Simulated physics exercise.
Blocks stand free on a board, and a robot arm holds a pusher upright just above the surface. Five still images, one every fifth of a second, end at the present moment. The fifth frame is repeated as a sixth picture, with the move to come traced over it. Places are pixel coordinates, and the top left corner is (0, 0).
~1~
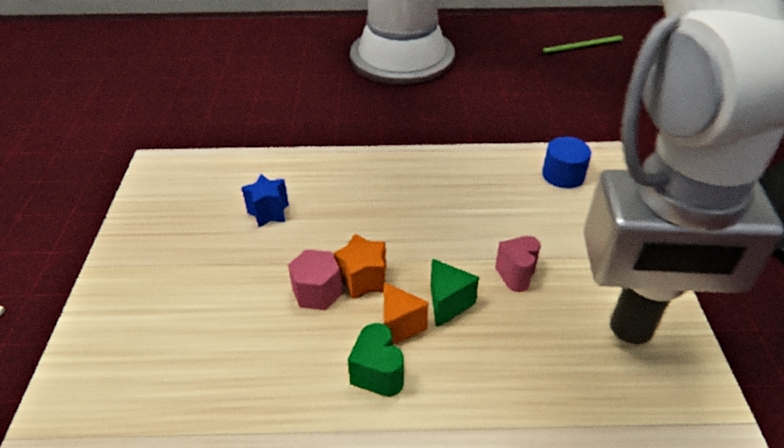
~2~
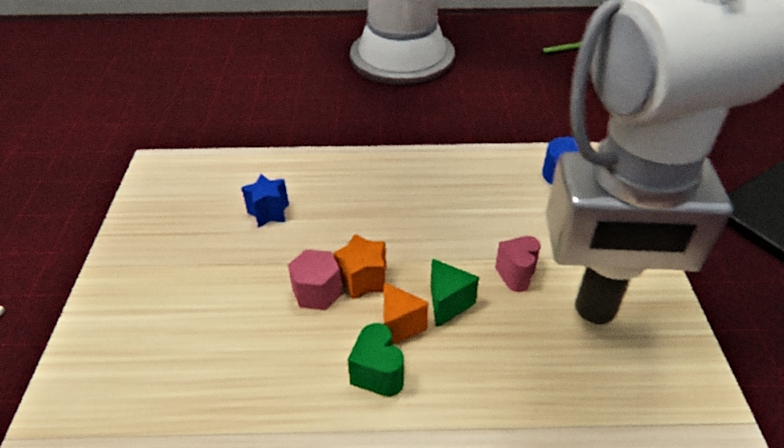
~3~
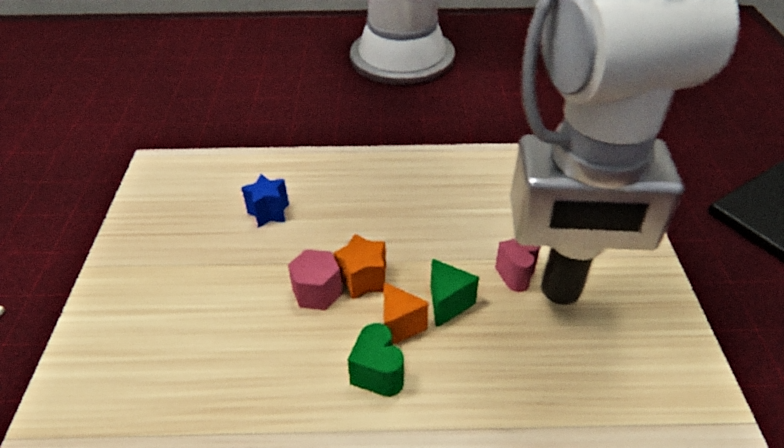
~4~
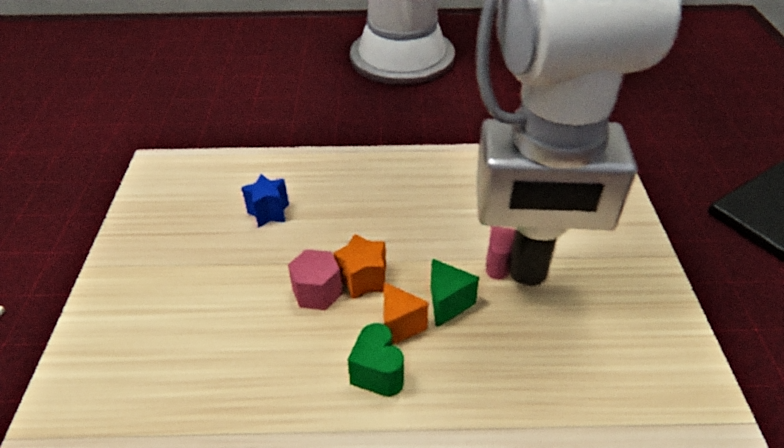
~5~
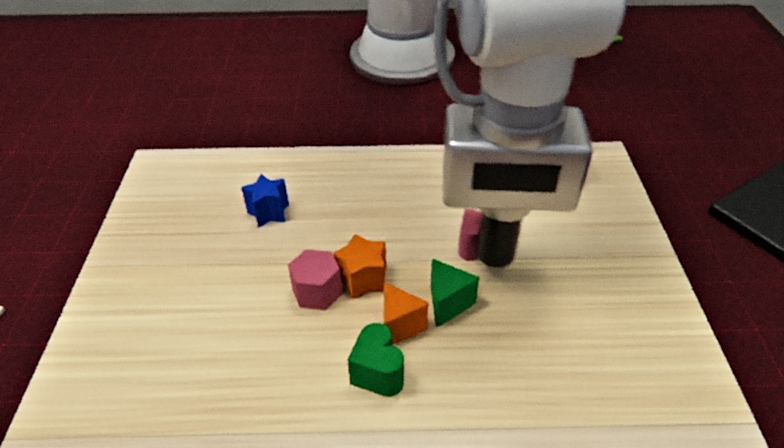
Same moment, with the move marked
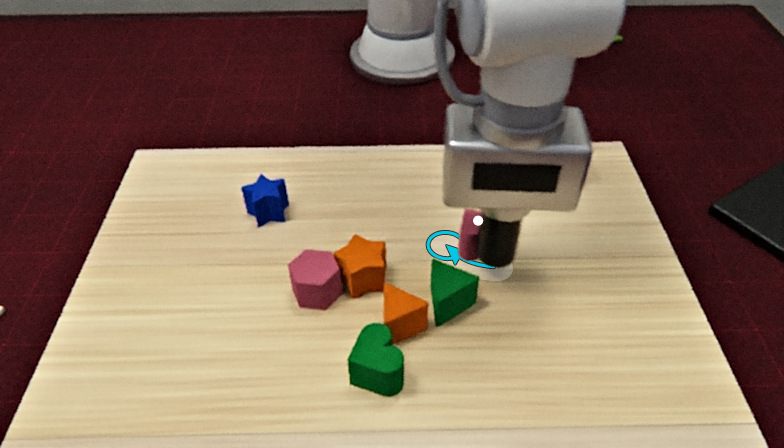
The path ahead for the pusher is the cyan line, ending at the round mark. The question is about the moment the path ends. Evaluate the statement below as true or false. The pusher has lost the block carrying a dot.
That is false.
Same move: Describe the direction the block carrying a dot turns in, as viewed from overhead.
Watching from overhead, you'd notice the block carrying a dot rotating clockwise.
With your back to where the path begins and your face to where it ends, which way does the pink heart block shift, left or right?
It moves off to the right.
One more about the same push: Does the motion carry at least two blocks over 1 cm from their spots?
No, I don't think so.
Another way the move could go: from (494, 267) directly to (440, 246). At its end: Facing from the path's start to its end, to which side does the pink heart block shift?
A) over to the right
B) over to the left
The answer is A.
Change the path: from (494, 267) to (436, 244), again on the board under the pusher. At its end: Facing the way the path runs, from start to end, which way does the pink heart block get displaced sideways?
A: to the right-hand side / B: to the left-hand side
Option A.
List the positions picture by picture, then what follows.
The first picture shows lower end of the pusher at (631, 327), tops of blocks, green triangle at (450, 278), pink heart block at (522, 249).
The second picture shows pusher at (596, 308), blocks as before.
The third picture shows pusher at (561, 289), blocks as before.
The fourth picture shows pusher at (528, 271), pink heart block at (507, 238).
The fifth picture shows pusher at (496, 254), green triangle at (450, 278), pink heart block at (478, 221).
The drawn path runs from (494, 267) by way of (475, 264) and (458, 256) to (446, 245); the dot is on the pink heart block.
What follows on the original path. Halfway along, pusher at (467, 247); pink heart block at (462, 211), turned 25° clockwise.
At the end, pusher at (447, 232); green triangle not moved; pink heart block at (452, 198), turned 40° clockwise.
